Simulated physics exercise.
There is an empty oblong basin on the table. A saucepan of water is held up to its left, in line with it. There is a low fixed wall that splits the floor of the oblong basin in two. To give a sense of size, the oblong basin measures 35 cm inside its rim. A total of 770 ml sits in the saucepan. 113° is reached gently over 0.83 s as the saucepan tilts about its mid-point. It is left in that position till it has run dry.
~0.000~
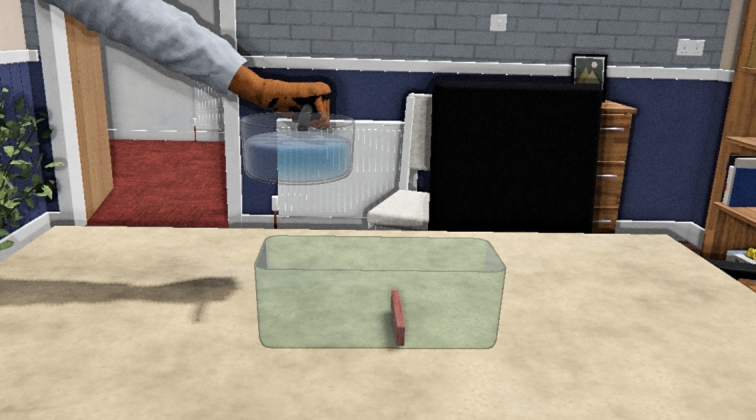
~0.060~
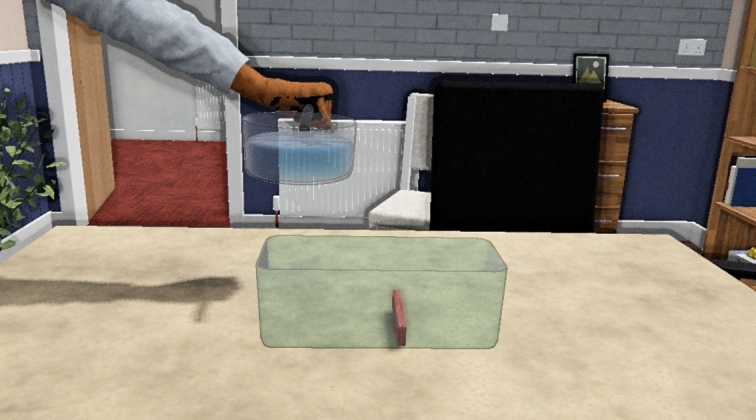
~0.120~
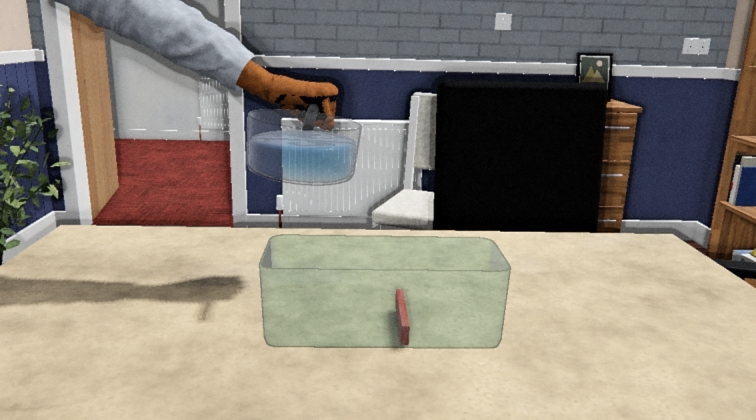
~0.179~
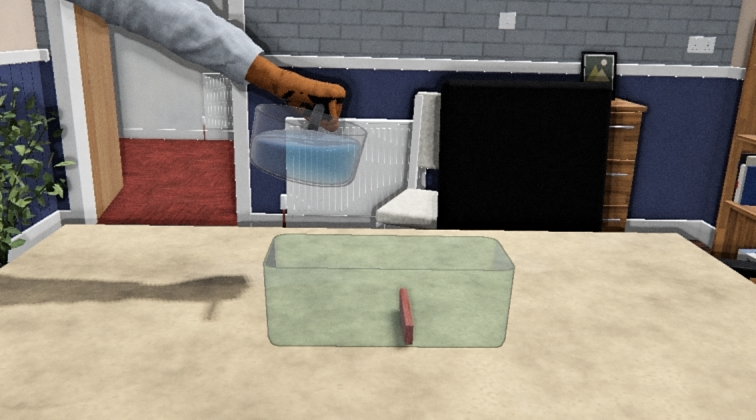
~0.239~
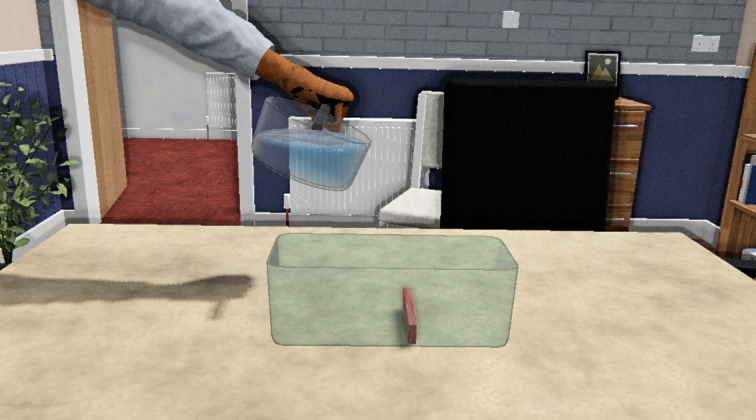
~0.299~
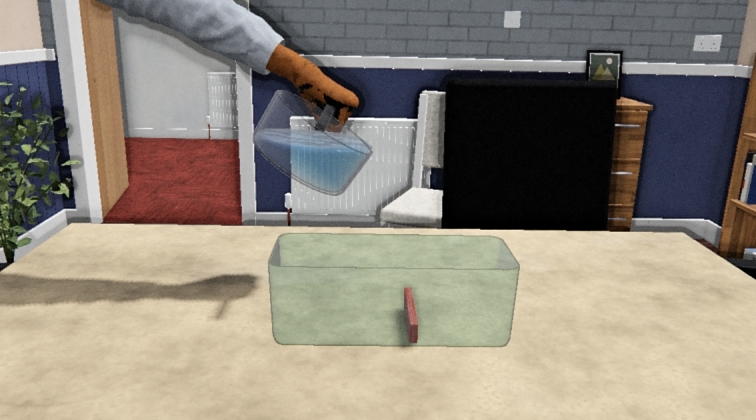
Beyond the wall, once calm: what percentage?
31 out of 100.
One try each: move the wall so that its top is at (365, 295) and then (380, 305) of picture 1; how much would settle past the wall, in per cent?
I'd say 70 percent on the first go, 55 percent on the next.
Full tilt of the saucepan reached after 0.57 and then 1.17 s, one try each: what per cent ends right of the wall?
Try 1: 25 %; try 2: 40 %.
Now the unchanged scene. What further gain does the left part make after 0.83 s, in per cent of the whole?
It comes to some 8 per cent.
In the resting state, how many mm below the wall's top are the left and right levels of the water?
About 12 mm on the left, about 18 mm on the right.
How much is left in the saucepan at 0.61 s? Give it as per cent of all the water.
26 %.
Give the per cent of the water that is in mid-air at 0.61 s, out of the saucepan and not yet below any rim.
42 %.
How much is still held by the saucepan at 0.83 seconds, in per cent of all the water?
Around 4 percent of it.
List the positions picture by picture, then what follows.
In the first frame, it leans 0°; its right rim is at (354, 123); the water meets the walls at (246, 139) and (352, 141); the oblong basin's rim runs from (261, 252) to (497, 255); the wall's top is at (398, 308).
In the second frame, it leans 1°; its right rim is at (356, 124); the water meets the walls at (248, 138) and (353, 141).
In the third frame, it leans 6°; its right rim is at (361, 128); the water meets the walls at (251, 137) and (357, 142).
In the fourth frame, it leans 13°; its right rim is at (366, 134); the water meets the walls at (254, 136) and (362, 143).
In the fifth frame, it leans 22°; its right rim is at (370, 143); the water meets the walls at (257, 134) and (367, 142).
In the sixth frame, it leans 32°; its right rim is at (371, 154); the water meets the walls at (257, 131) and (373, 146); 1 per cent is over the edge.
After 0.61 s the tilt is 94° and 27 per cent is still to pour, 17 is left of the wall and 14 right of it.
After 0.83 s the tilt is 113° and 4 per cent is still to pour, 58 is left of the wall and 30 right of it.
After 1.07 s the tilt is 113° and 0 per cent is still to pour, 66 is left of the wall and 31 right of it.
After 1.33 s the tilt is 113° and 0 per cent is still to pour, 66 is left of the wall and 31 right of it.
In the end 66 per cent lies left of the wall, 31 right of it and 2 outside.
